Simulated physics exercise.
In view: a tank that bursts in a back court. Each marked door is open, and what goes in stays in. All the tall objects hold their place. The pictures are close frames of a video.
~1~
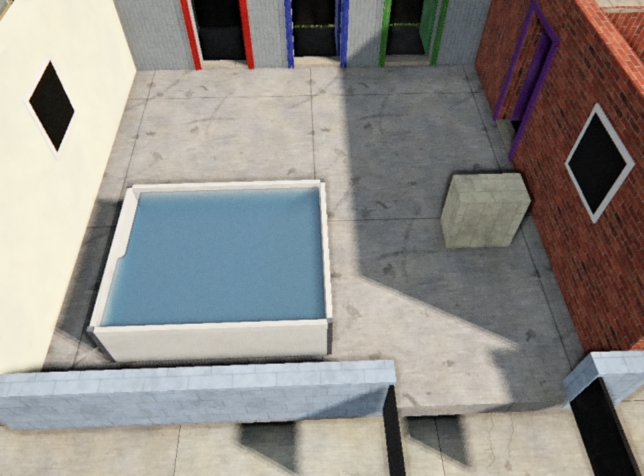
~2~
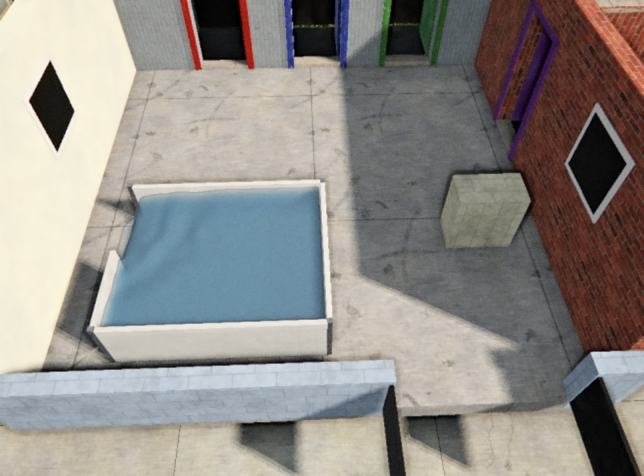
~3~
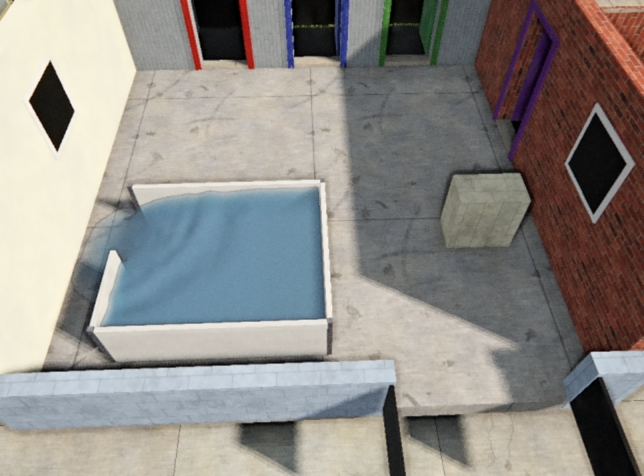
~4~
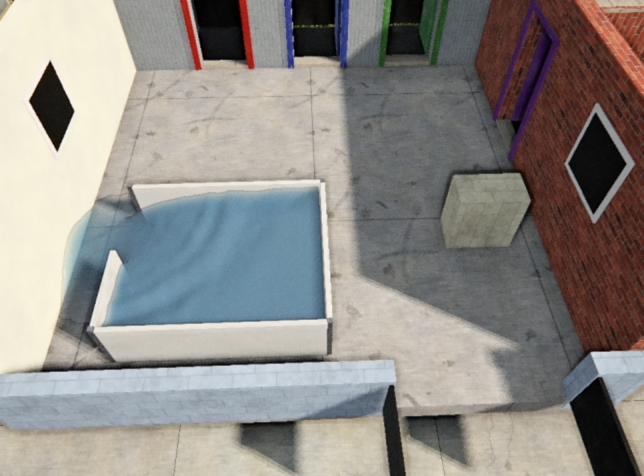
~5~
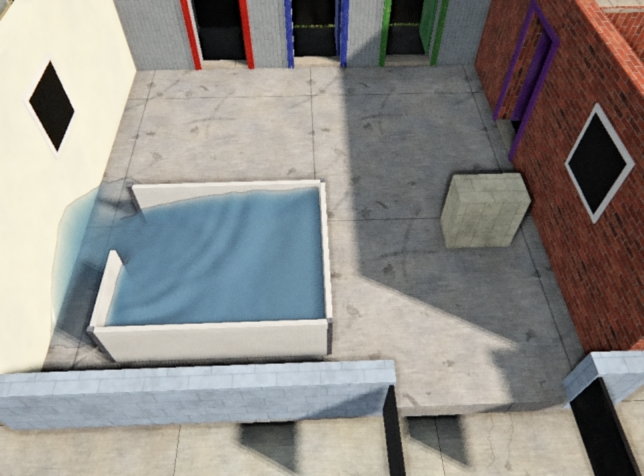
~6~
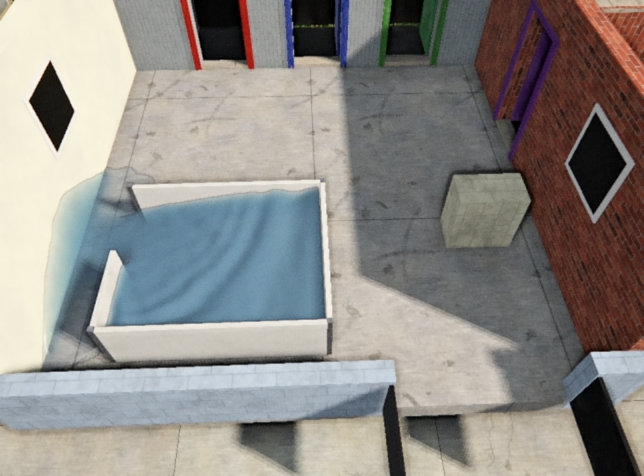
A white-walled open tank full of blue water stands at the left of a grey paved court, seen from high above by a still camera. A cream wall with a dark diamond window is at left, a brick wall at right beside a pale block, and red, blue and green doorways behind. The tank's left side opens, and water pours through the gap, spreads leftward and laps against the cream wall while ripples cross the tank.
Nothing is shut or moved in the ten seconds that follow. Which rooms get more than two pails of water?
One by one: The blue door holds within the limit; the green door holds within the limit; the red door floods; the purple door floods.
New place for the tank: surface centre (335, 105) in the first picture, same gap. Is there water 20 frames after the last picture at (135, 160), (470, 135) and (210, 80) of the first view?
One after the other: Covered, not flooded, wet.
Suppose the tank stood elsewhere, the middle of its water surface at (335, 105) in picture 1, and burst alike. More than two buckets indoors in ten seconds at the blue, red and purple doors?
In short: Blue lets less in; red passes that mark; purple holds.
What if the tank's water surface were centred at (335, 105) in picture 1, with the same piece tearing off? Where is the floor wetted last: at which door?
Last comes the door marked purple.
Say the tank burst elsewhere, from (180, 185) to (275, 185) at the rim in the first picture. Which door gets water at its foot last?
That is the purple-painted one.
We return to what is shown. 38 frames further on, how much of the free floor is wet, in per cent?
About 75 per cent.
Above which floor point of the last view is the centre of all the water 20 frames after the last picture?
Roughly at (201, 248).
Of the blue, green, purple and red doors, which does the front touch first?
First comes the red one.
A moment on, water covers 15 % of the floor; the blue door not reached, the green door not reached, the red door not reached, the purple door not reached.
Next, water covers 30 % of the floor; the blue door not reached, the green door not reached, the red door under two buckets in, the purple door not reached.
Then, water covers 45 % of the floor; the blue door wet at the sill, nothing in, the green door not reached, the red door far over two buckets in, the purple door not reached.
Later, water covers 75 % of the floor; the blue door under two buckets in, the green door wet at the sill, nothing in, the red door far over two buckets in, the purple door wet at the sill, nothing in.
In the end, water covers 90 % of the floor; the blue door under two buckets in, the green door wet at the sill, nothing in, the red door far over two buckets in, the purple door over two buckets in.
